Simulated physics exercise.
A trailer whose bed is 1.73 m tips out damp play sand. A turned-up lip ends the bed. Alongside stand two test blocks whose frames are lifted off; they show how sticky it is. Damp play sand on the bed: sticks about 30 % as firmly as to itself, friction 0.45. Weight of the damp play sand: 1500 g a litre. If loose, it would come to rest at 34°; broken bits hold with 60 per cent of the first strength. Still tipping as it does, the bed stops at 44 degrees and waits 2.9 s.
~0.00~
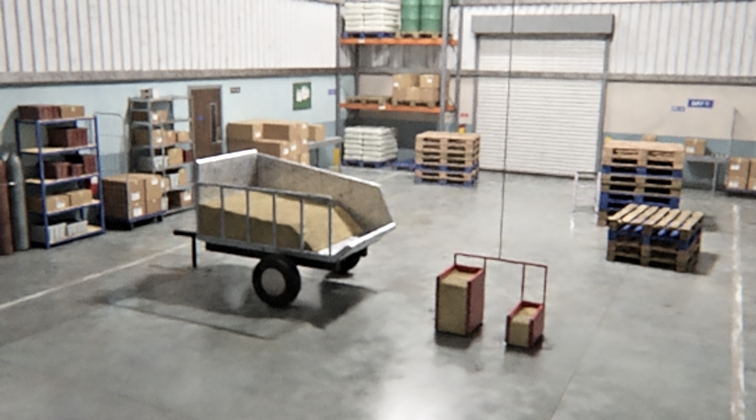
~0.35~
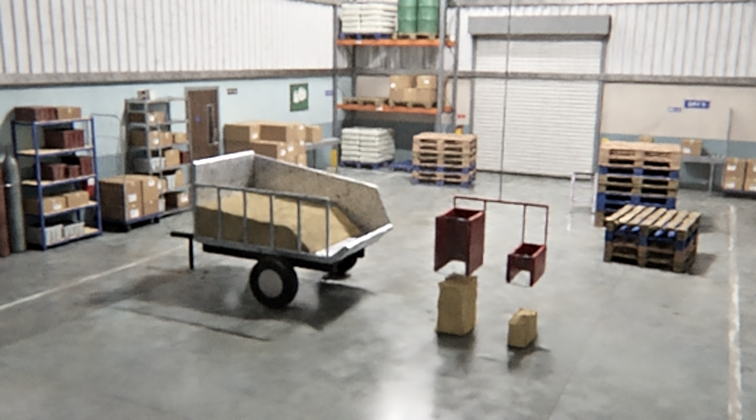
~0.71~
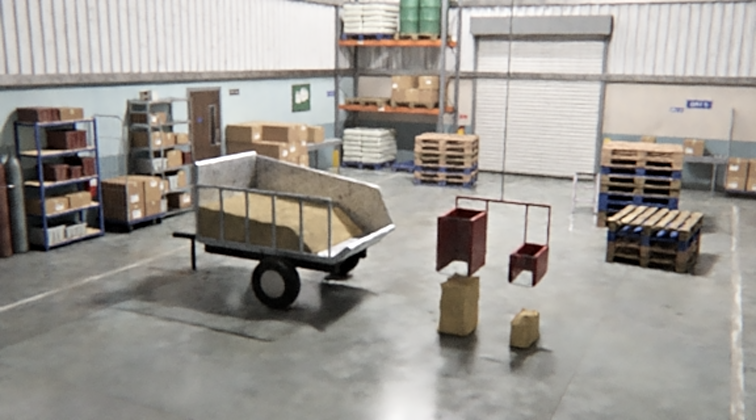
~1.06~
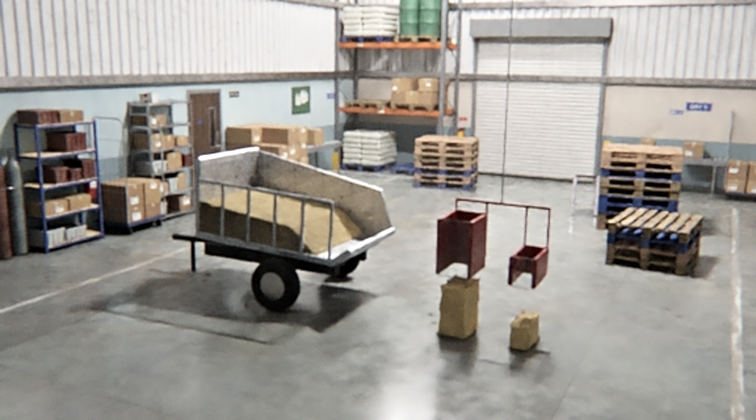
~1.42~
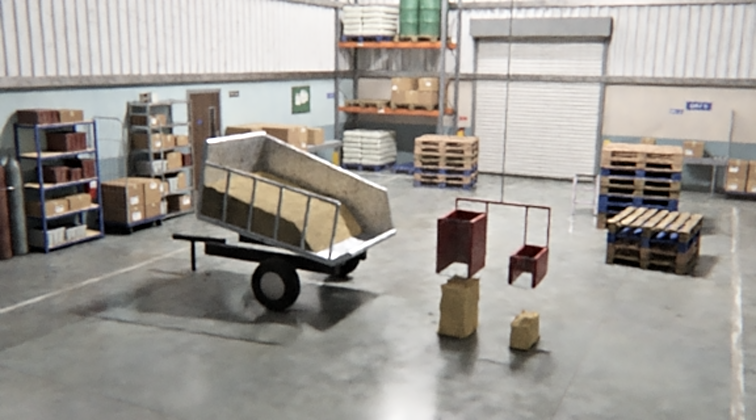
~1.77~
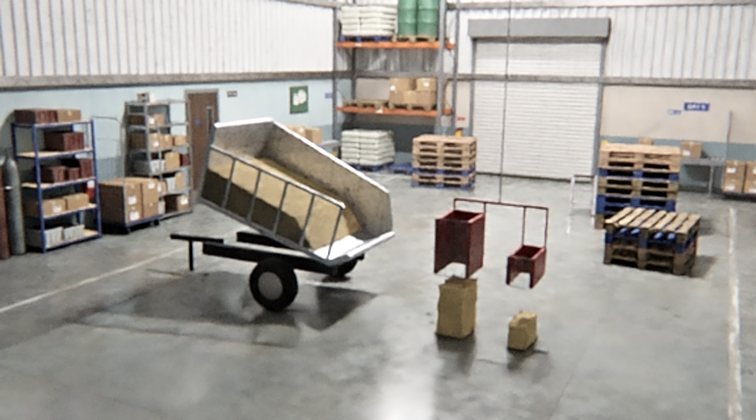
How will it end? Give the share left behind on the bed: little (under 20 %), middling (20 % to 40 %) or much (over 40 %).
The bed keeps plenty, more than 40 %.
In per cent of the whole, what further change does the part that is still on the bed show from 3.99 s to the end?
It changes by about 20 percent of the whole.
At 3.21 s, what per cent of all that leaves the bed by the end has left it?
Close to 0 in a hundred.
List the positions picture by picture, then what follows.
The first frame shows top of the high end at (199, 164), tilt 0 degrees; leading edge of the damp play sand at (314, 251); blocks stand 50 cm, 23 cm (left to right).
The second frame shows top of the high end at (196, 165), tilt 0 degrees; leading edge of the damp play sand at (312, 252); blocks stand 50 cm, 23 cm (left to right).
The third frame shows top of the high end at (198, 166), tilt 0 degrees; leading edge of the damp play sand at (314, 253); blocks stand 50 cm, 23 cm (left to right).
The fourth frame shows top of the high end at (201, 161), tilt 3 degrees; leading edge of the damp play sand at (314, 254); blocks stand 50 cm, 23 cm (left to right).
The fifth frame shows top of the high end at (209, 144), tilt 10 degrees; leading edge of the damp play sand at (314, 251); blocks stand 50 cm, 23 cm (left to right).
The sixth frame shows top of the high end at (216, 129), tilt 17 degrees; leading edge of the damp play sand at (313, 249); blocks stand 50 cm, 23 cm (left to right).
After 2.43 s, the tilt is 29 degrees and 100 % is on the bed.
After 3.21 s, the tilt is 43 degrees and 100 % is on the bed.
After 3.99 s, the tilt is 44 degrees and 66 % is on the bed.
After 4.77 s, the tilt is 44 degrees and 50 % is on the bed.
After 6.21 s, at the end, the tilt is 44 degrees and 45 % is on the bed.
